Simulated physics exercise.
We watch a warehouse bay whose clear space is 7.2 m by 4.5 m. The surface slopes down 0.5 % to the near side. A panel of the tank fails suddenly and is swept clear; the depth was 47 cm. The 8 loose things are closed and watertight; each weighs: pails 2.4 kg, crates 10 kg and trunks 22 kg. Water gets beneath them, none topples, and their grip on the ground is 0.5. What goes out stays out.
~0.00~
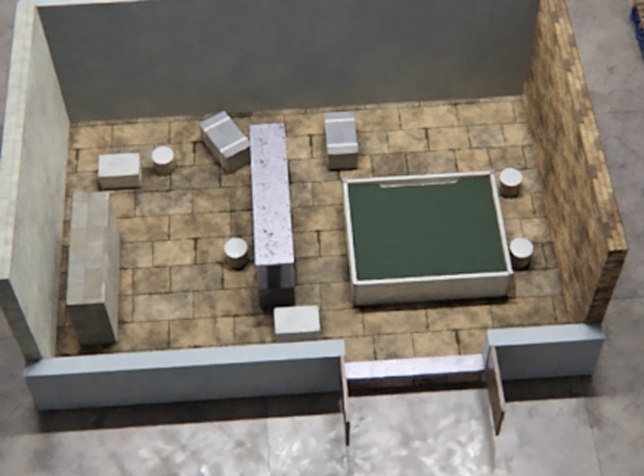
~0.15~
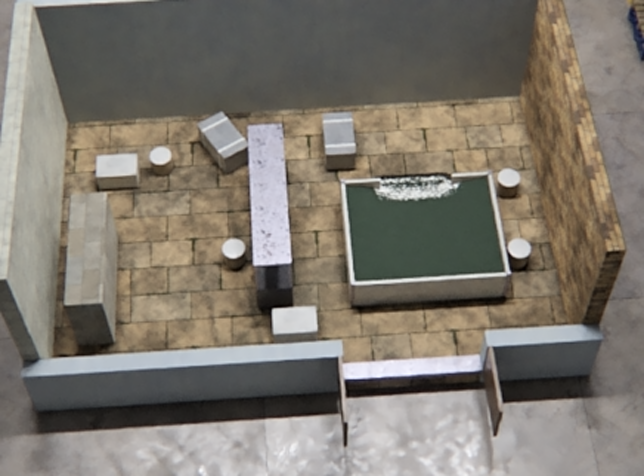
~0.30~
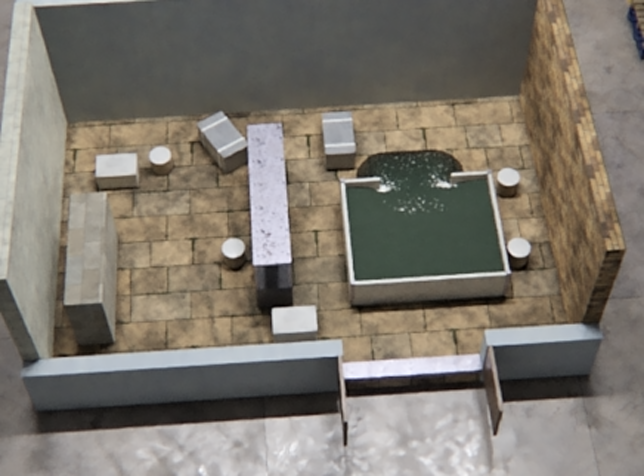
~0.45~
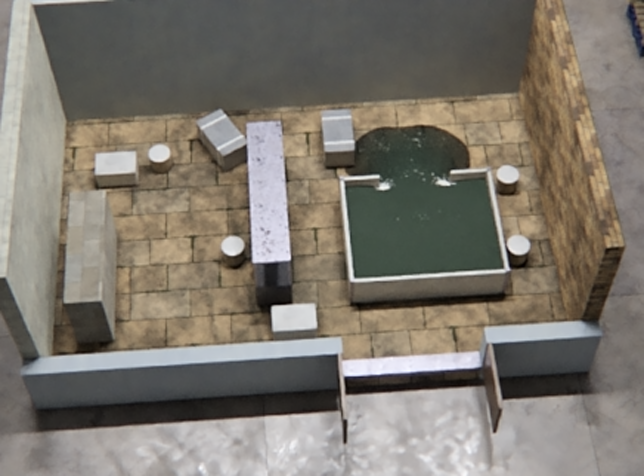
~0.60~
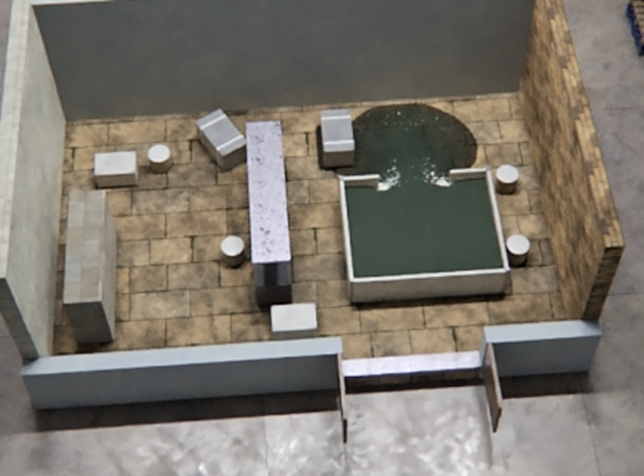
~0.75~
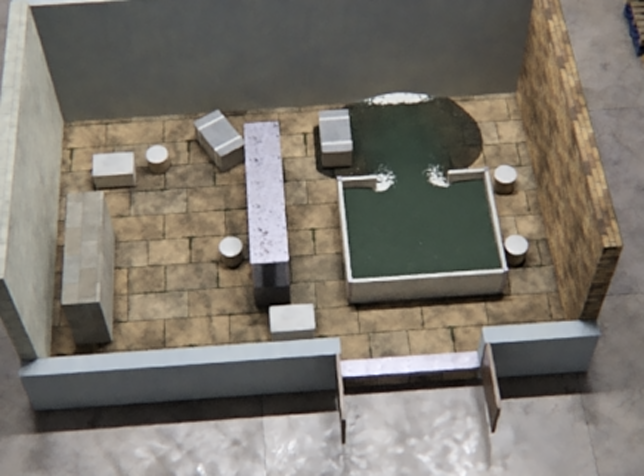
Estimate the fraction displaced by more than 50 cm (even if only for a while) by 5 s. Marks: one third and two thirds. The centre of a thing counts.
That comes to one to two thirds.
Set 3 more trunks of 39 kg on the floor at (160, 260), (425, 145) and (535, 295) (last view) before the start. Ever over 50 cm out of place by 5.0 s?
In that order: Less, more, under.
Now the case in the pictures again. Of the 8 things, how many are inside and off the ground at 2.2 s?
At that moment 0.
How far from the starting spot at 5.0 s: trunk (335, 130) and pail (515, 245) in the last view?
In turn: 80 cm, 140 cm.
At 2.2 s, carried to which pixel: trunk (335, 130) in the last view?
Around (300, 136).
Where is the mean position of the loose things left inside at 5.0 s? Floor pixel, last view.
Near (279, 238).
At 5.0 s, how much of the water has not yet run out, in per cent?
About 100 per cent.
After 1.1 s 0 of 8 are over 50 cm from their spots; 0 afloat.
After 2.2 s 1 of 8 are over 50 cm from their spots; 0 afloat.
After 3.5 s 3 of 8 are over 50 cm from their spots; 2 afloat.
After 5.0 s 4 of 8 are over 50 cm from their spots, and 4 have been at some point; 1 afloat.
